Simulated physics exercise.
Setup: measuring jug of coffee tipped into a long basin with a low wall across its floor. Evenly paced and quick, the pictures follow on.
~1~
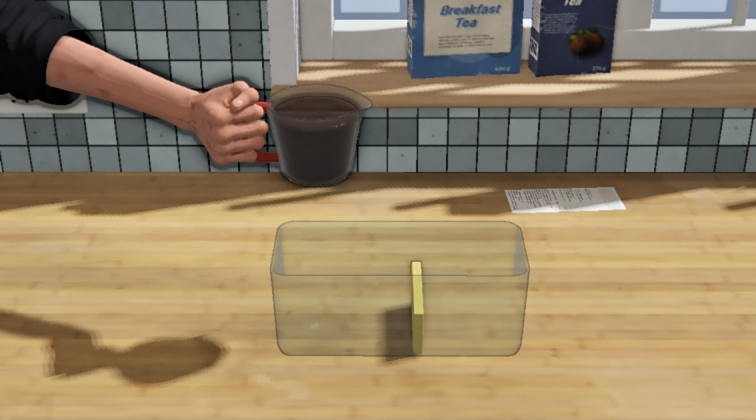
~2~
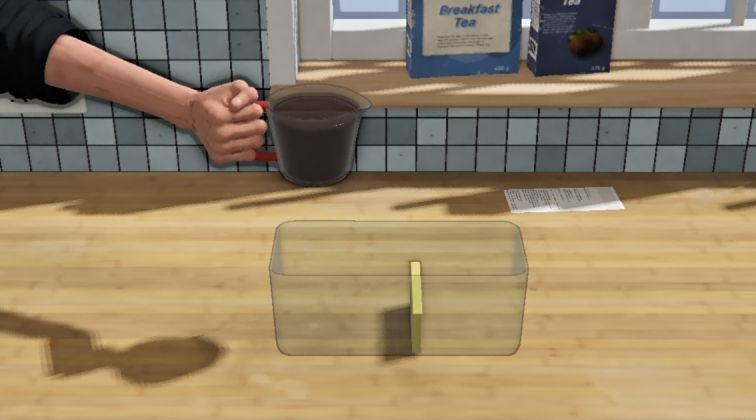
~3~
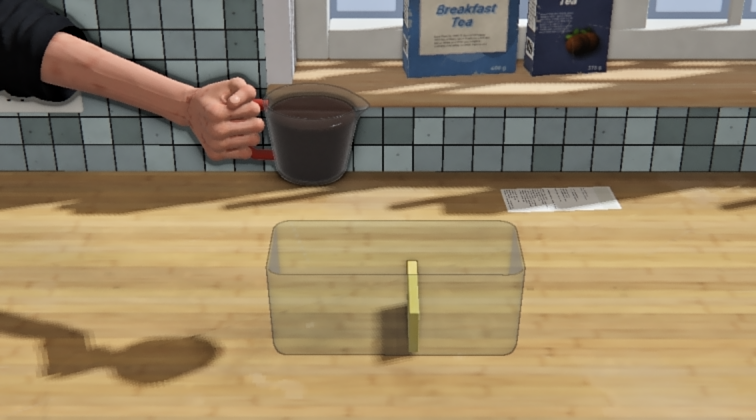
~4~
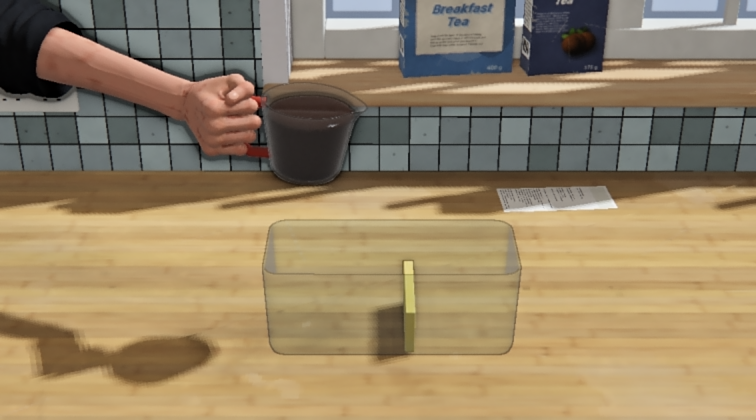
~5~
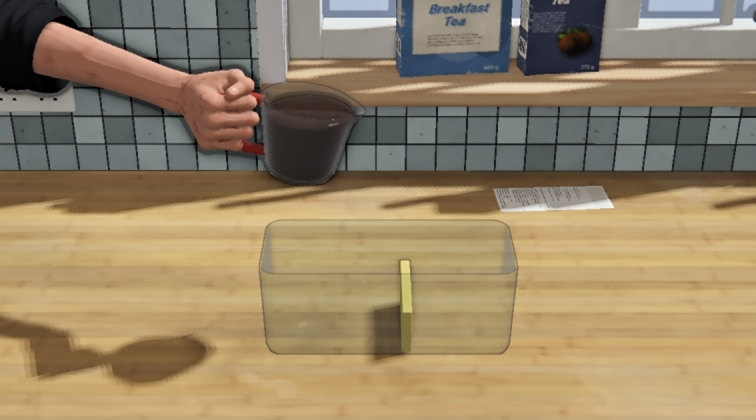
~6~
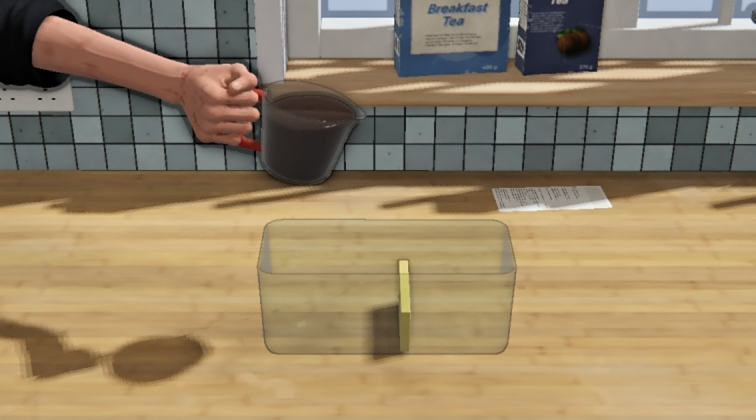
A hand held a clear jug of dark liquid by its red handle above a counter, then slowly tilted it a little to the right, behind a see-through basin with a low yellow wall inside.
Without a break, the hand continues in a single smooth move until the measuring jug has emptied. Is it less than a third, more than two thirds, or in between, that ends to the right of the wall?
The quantity right of the wall will come in at one third to two thirds.
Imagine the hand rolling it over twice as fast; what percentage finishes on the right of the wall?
About 35 per cent.
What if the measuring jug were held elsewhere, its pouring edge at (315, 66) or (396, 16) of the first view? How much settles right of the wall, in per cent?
In order, some 5 and 85 percent.
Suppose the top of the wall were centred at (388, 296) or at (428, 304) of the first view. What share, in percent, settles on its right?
90 % then 45 %.
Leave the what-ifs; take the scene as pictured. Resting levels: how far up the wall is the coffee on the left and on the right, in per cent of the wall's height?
20 % left, 30 % right.
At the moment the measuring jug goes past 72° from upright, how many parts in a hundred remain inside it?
About 55 %.
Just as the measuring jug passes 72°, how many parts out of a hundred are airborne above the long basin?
Around 25 in a hundred, more or less.
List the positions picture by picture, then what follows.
It leans 0°; its right rim is at (373, 103); the coffee meets the walls at (273, 111) and (360, 110); the long basin's rim runs from (275, 249) to (524, 249); the wall's top is at (417, 288), in the first frame.
It leans 1°; its right rim is at (372, 103); the coffee meets the walls at (272, 110) and (359, 110), in the second frame.
It leans 2°; its right rim is at (370, 105); the coffee meets the walls at (269, 109) and (357, 111), in the third frame.
It leans 5°; its right rim is at (368, 107); the coffee meets the walls at (267, 109) and (355, 111), in the fourth frame.
It leans 9°; its right rim is at (367, 110); the coffee meets the walls at (265, 109) and (354, 112), in the fifth frame.
It leans 14°; its right rim is at (367, 115); the coffee meets the walls at (266, 110) and (357, 112), in the sixth frame.
A moment on, the measuring jug is tipped part way and 57 per cent is still to pour, 1 is left of the wall and 14 right of it.
Next, the measuring jug is tipped right over and 5 per cent is still to pour, 29 is left of the wall and 57 right of it.
Then the measuring jug is tipped right over and 0 per cent is still to pour, 41 is left of the wall and 58 right of it.
Later the measuring jug is tipped right over and 0 per cent is still to pour, 41 is left of the wall and 58 right of it.
In the end 41 per cent lies left of the wall, 58 right of it and 1 outside.
